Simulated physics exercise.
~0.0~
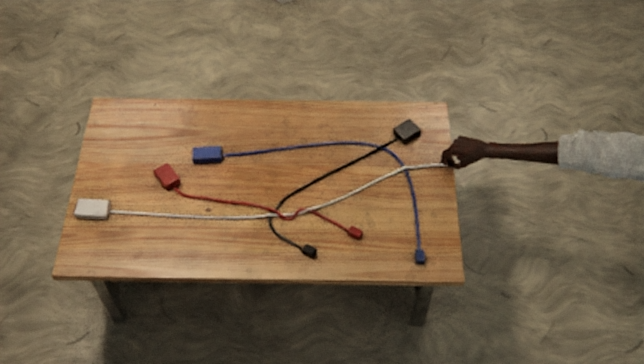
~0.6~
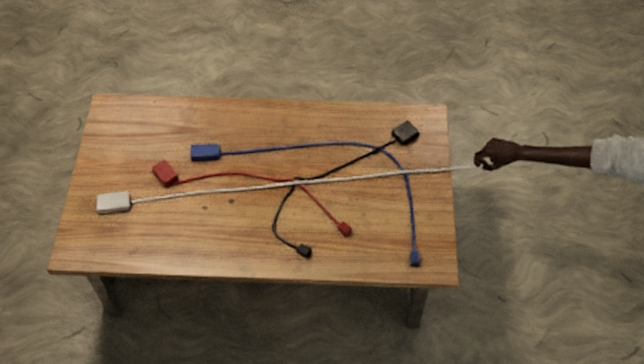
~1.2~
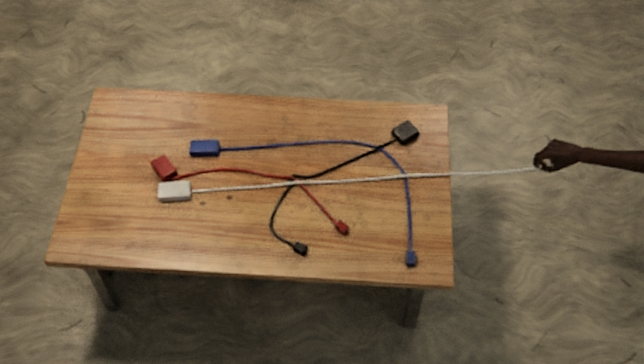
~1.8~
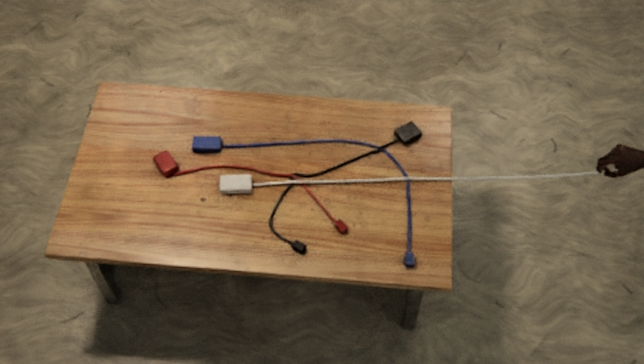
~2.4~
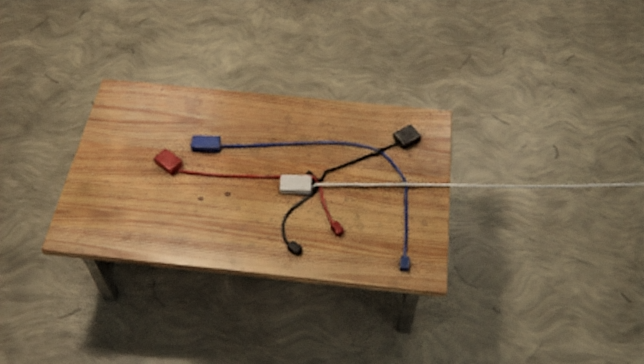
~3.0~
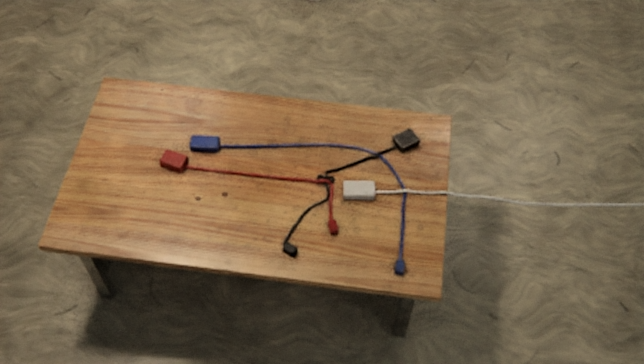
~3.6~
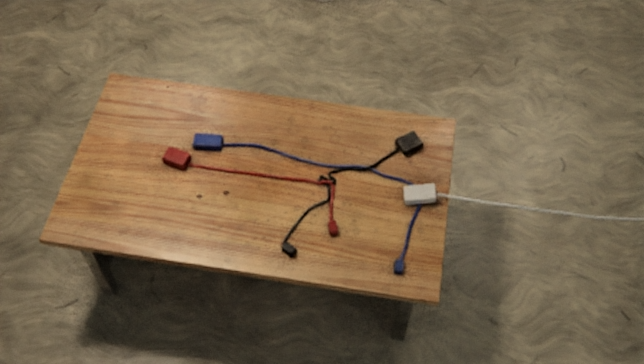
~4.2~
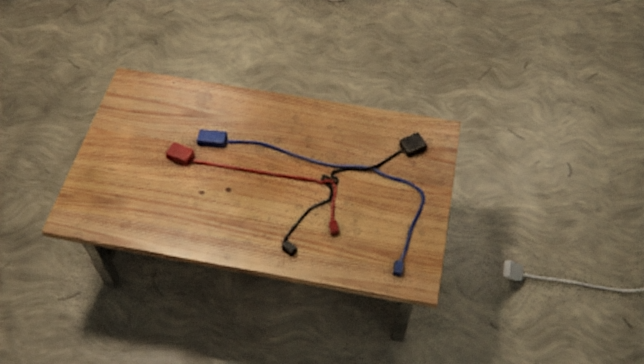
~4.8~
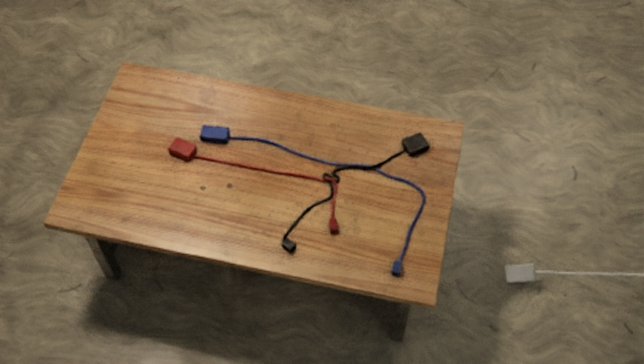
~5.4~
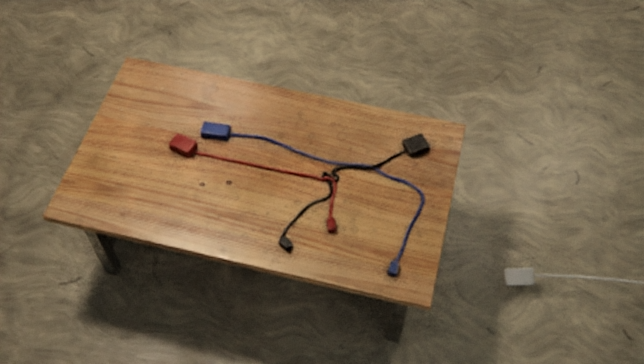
On a wooden table, a hand pulling a white cable rightward from a tangle until its charger drops off onto the floor.
